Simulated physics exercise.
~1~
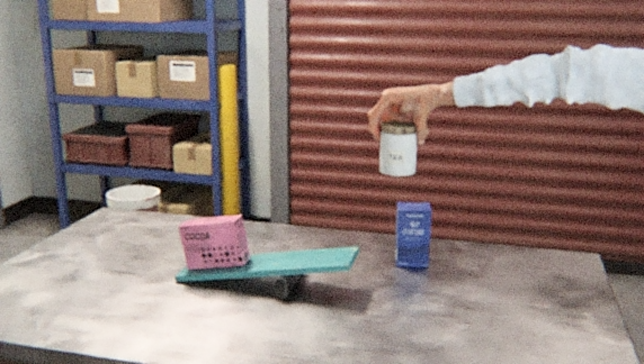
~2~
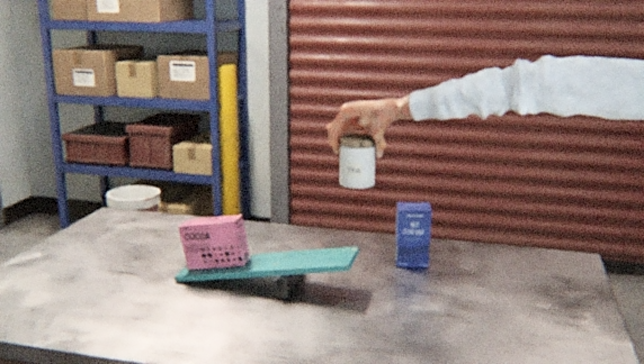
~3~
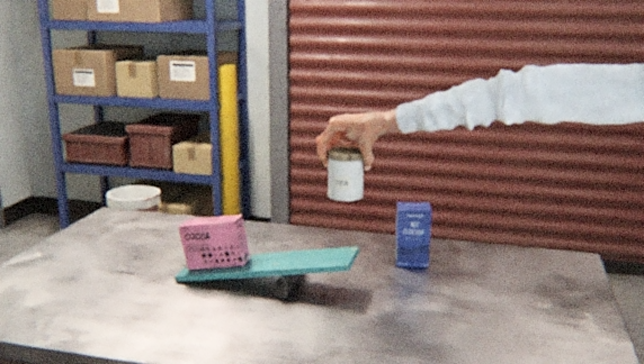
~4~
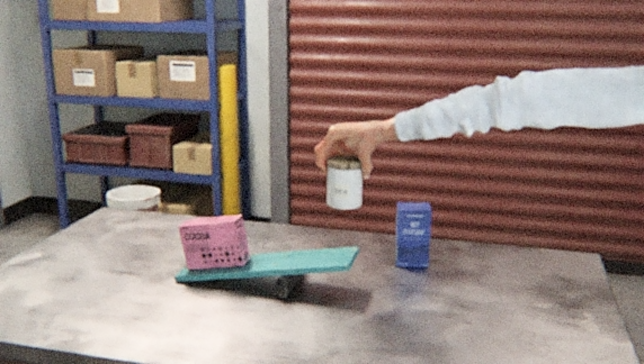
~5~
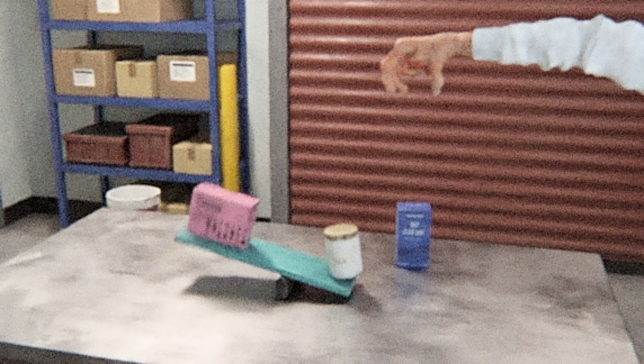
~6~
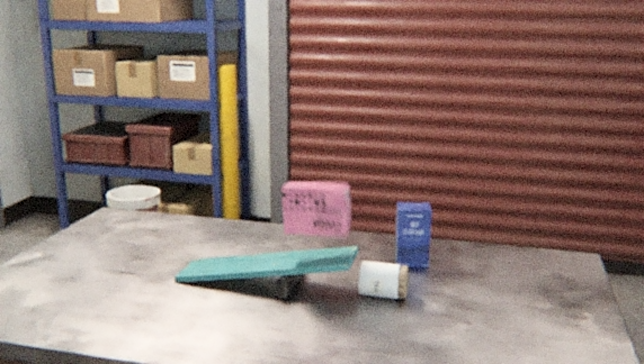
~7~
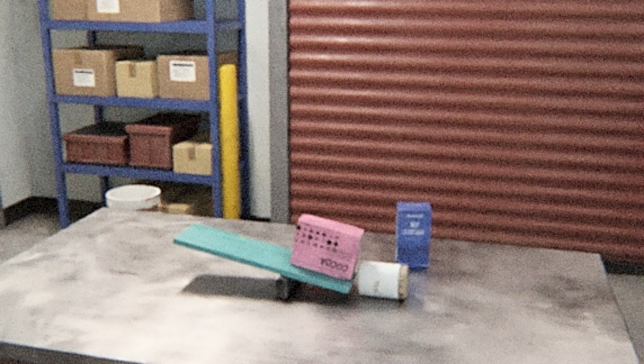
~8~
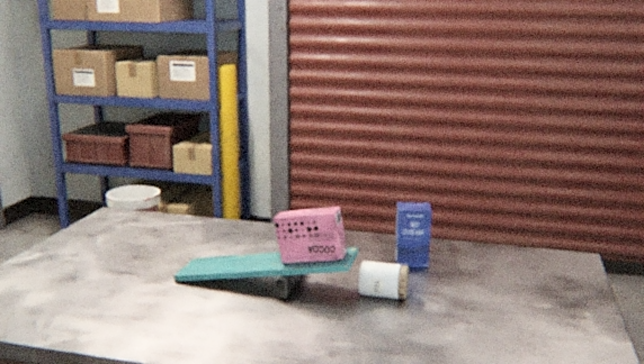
In a storeroom with a blue shelf of boxes and a red shutter, seen from slightly above a grey table, a turquoise plank rests on a small dark block, its low left end holding a pink packet. A blue carton stands to the right. A hand carries a white jar leftward over the plank's raised right end and lets go. The jar drops, tipping that end down and flinging the packet up and rightward. The jar topples onto the table, and the packet lands upside down on the right end, tilting it again. Finally the plank settles left end low, packet still aboard.
